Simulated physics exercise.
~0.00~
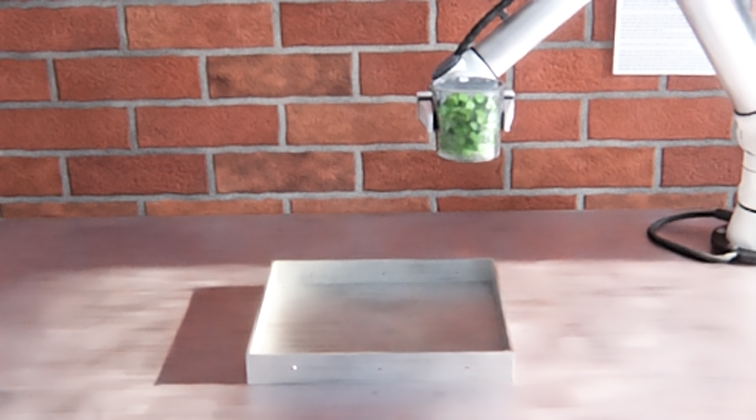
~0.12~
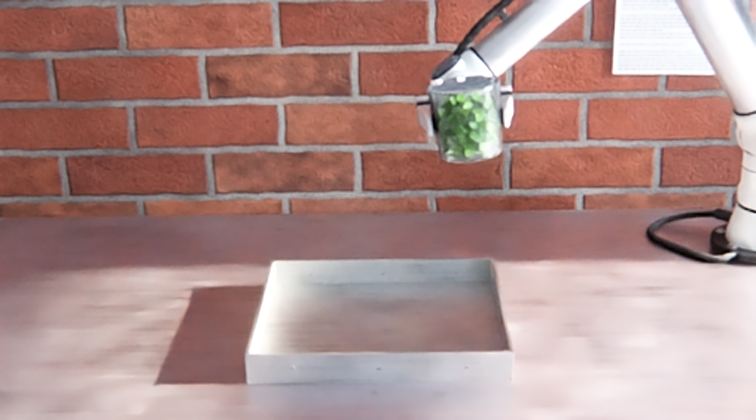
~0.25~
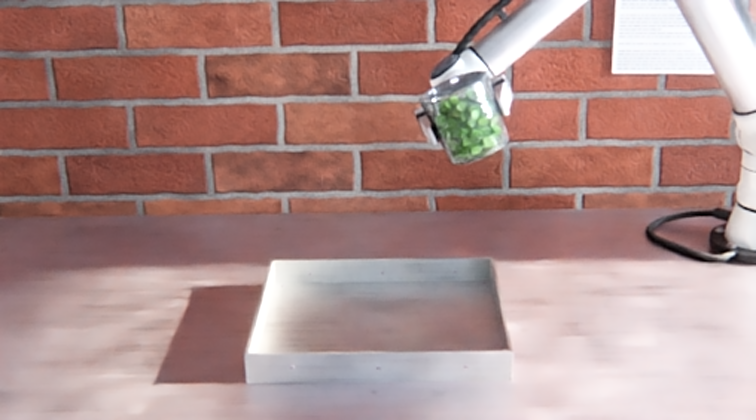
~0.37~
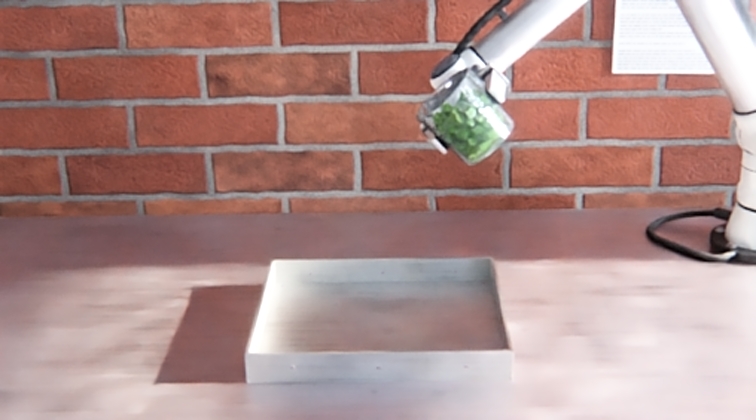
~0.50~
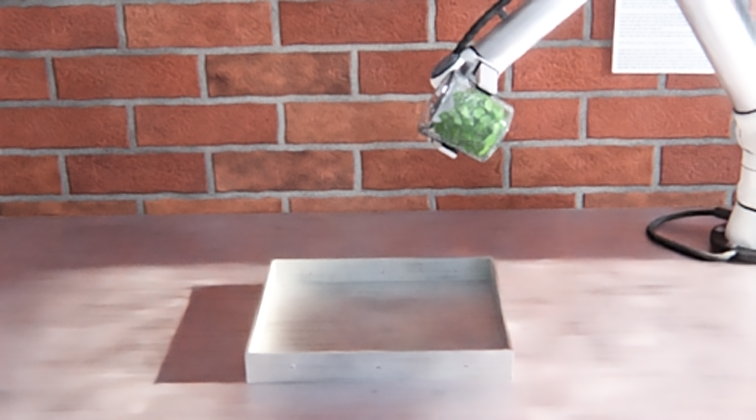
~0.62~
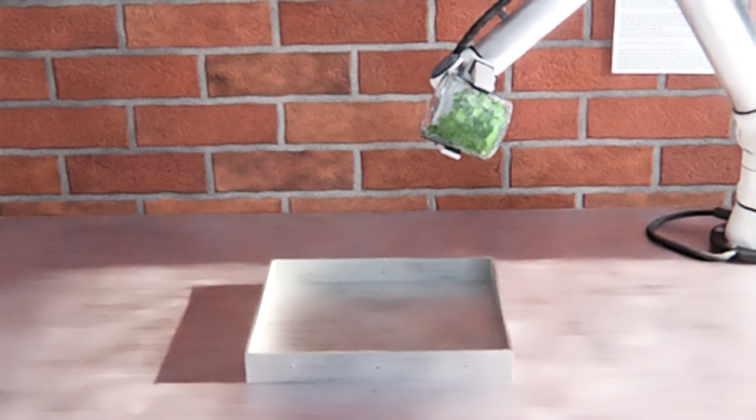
A silver robot arm reaches in from the upper right, gripping a clear beaker of green vegetable dice above a reddish-brown table, before a red brick wall, seen from the front by a still camera. An empty pale tray rests below, with a dark cable and white sheet at right. The arm steadily tilts the beaker from upright to steeply slanted, the dice shifting inside it.
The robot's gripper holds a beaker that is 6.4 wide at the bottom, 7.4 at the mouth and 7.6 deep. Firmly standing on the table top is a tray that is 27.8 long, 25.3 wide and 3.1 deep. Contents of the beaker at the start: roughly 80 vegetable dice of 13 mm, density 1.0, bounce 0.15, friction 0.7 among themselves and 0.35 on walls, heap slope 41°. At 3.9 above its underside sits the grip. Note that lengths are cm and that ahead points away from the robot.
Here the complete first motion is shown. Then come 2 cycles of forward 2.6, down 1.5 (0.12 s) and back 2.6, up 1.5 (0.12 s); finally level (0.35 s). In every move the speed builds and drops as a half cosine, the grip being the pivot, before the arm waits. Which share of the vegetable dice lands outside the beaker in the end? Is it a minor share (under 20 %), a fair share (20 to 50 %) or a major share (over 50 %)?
It is a minor share.
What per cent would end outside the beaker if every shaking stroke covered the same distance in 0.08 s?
10 %.
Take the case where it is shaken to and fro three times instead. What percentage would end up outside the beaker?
Roughly 0 in a hundred.
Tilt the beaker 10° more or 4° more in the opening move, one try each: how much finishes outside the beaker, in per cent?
Estimates, in order: 10 % and 0 %.
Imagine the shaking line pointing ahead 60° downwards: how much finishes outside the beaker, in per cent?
I'd reckon around 0 per cent.
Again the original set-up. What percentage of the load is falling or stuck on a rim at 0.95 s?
It amounts to roughly 0 in a hundred.
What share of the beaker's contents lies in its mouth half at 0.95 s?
Mouth half: Close to 35 per cent.
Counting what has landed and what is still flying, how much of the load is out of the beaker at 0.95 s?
About 0 in a hundred parts are out by then.
After 0.95 s, tilted 65° forward, highest piece 26 above the table; 80 in the beaker.
After 1.28 s, tilted 30° forward, highest piece 27 above the table; 80 in the beaker.
After 1.65 s, level, highest piece 29 above the table; 80 in the beaker.
After 2.70 s, level, highest piece 29 above the table; 80 in the beaker.
In the end, 80 in the beaker. That is 0 % outside the beaker.
